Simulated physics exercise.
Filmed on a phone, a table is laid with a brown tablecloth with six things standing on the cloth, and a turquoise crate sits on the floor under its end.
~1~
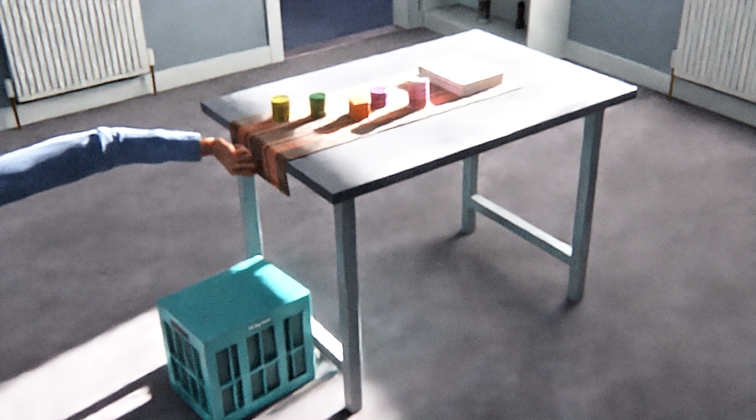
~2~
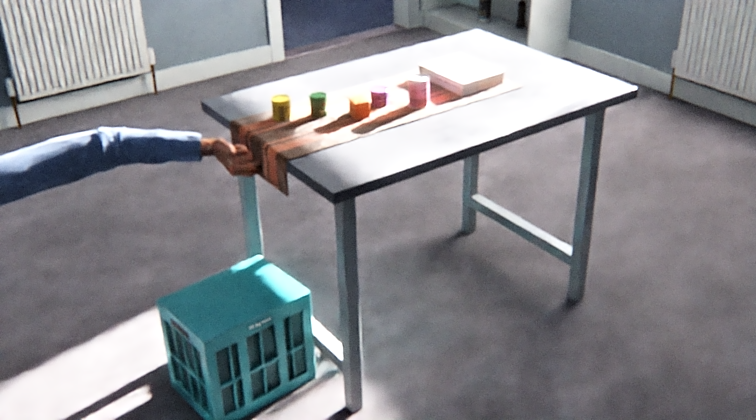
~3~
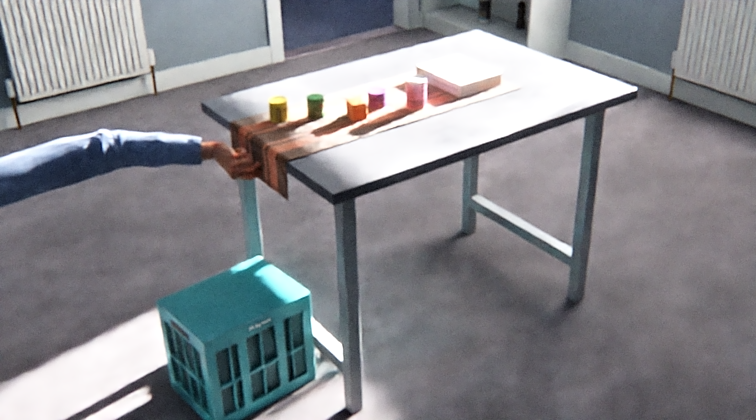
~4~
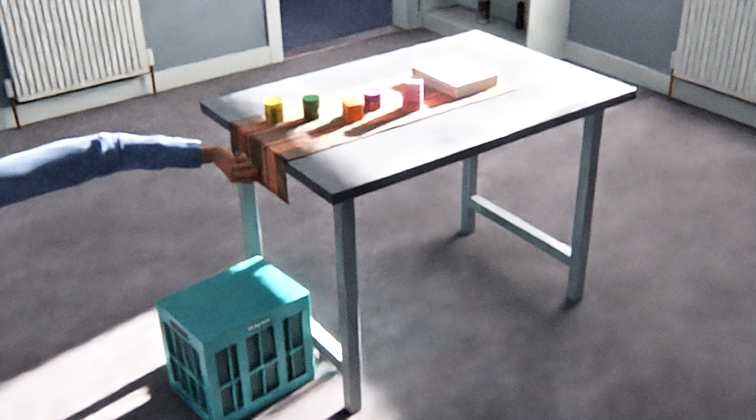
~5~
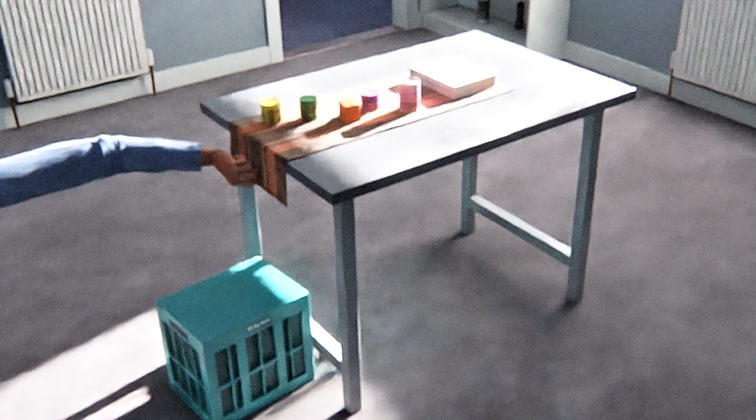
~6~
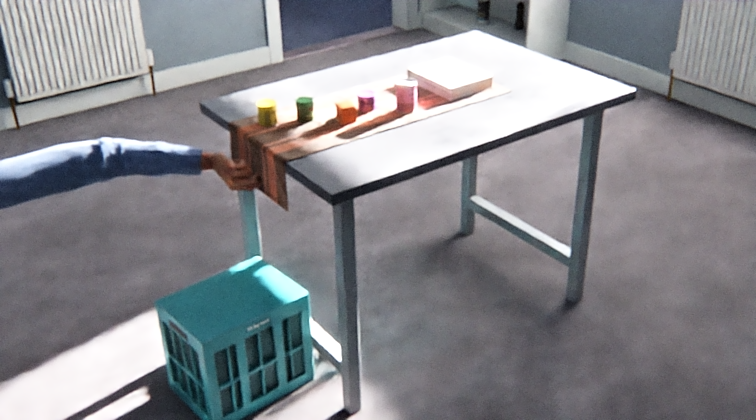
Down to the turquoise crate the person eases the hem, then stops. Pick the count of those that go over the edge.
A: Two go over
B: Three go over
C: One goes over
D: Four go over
B.
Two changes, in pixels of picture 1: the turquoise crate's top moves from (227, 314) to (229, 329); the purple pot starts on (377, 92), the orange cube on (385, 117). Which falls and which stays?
In the end the purple pot is still on top and the orange cube is no longer on top.
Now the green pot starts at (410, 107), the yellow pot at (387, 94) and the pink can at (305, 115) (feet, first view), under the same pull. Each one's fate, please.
I reckon the green pot hangs on, the yellow pot hangs on and the pink can takes a fall.
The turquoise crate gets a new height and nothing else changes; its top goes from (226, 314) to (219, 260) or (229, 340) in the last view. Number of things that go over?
1 and 4.
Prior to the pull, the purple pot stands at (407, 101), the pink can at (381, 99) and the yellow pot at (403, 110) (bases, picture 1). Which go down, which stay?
Purple pot: Safe. Pink can: Safe. Yellow pot: Safe.
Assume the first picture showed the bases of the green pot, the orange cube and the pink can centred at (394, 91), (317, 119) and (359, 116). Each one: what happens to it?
Final state: The green pot is still in place, the orange cube is no longer up, the pink can is no longer up.
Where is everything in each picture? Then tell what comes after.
The first frame shows hem (289, 197); yellow pot (280, 99); green pot (318, 95); orange cube (358, 100); purple pot (379, 90); pink can (418, 78); top of the crate (227, 314).
The second frame shows hem (288, 197); yellow pot (281, 98).
The third frame shows hem (288, 201); green pot (315, 96).
The fourth frame shows hem (289, 205); orange cube (352, 102); top of the crate (226, 314).
The fifth frame shows hem (288, 208); purple pot (370, 92).
The sixth frame shows hem (288, 212); yellow pot (267, 103); green pot (305, 99); orange cube (346, 104); purple pot (367, 94); pink can (406, 82).
A little later, hem near (261, 224); yellow pot gone.
Next, hem near (263, 258); yellow pot and green pot gone.
Later still, hem on the crate; yellow pot, green pot and orange cube gone.
When it is over, hem on the crate; yellow pot, green pot and orange cube gone. It carries off three.
